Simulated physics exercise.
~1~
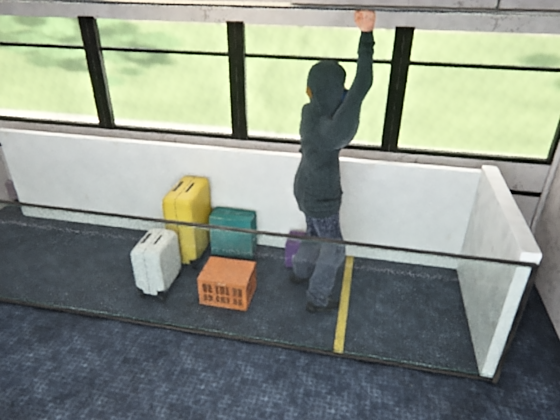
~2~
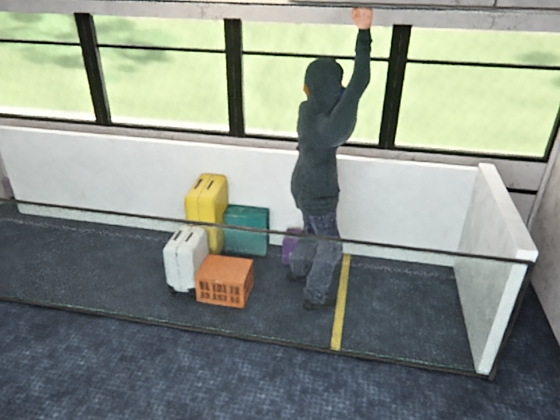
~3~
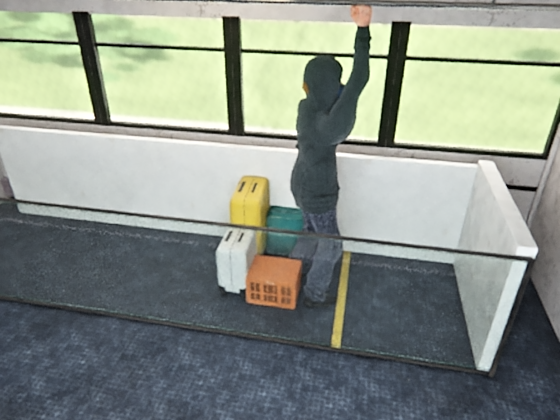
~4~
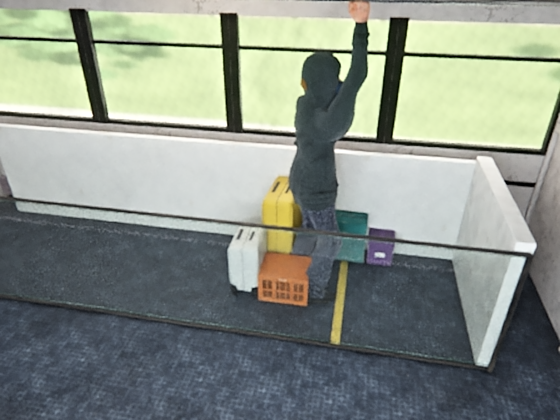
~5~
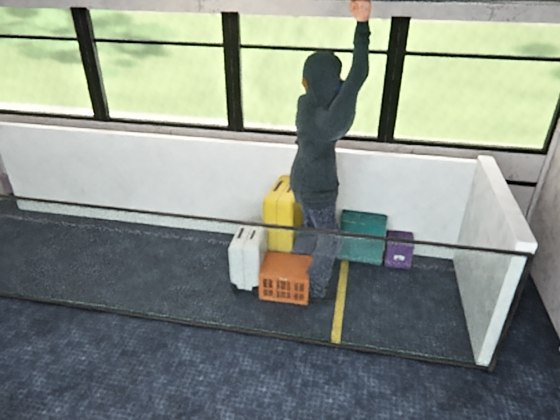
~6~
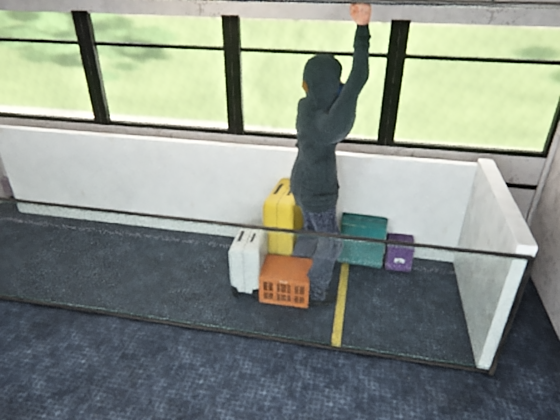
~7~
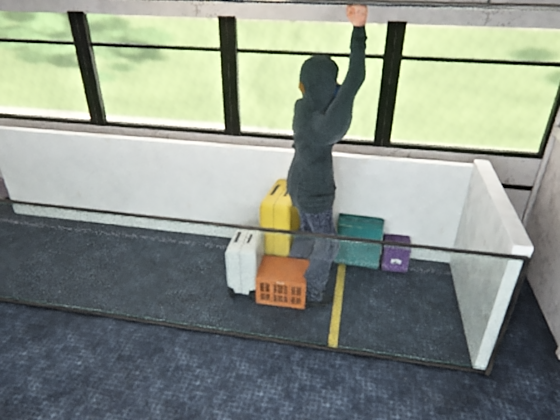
Luggage stands loose on the dark floor of a bus bay, seen from above and to one side through a slightly swaying view, with green fields beyond the windows. A yellow case, a teal carton, a small white case and an orange crate sit left of a hooded passenger gripping an overhead rail, a purple tub partly hidden behind the legs. The white and yellow cases slide right first, then the crate follows. The teal carton and purple tub pass behind the passenger and cross the yellow line. All come to rest upright, the white case, yellow case and crate short of the line.
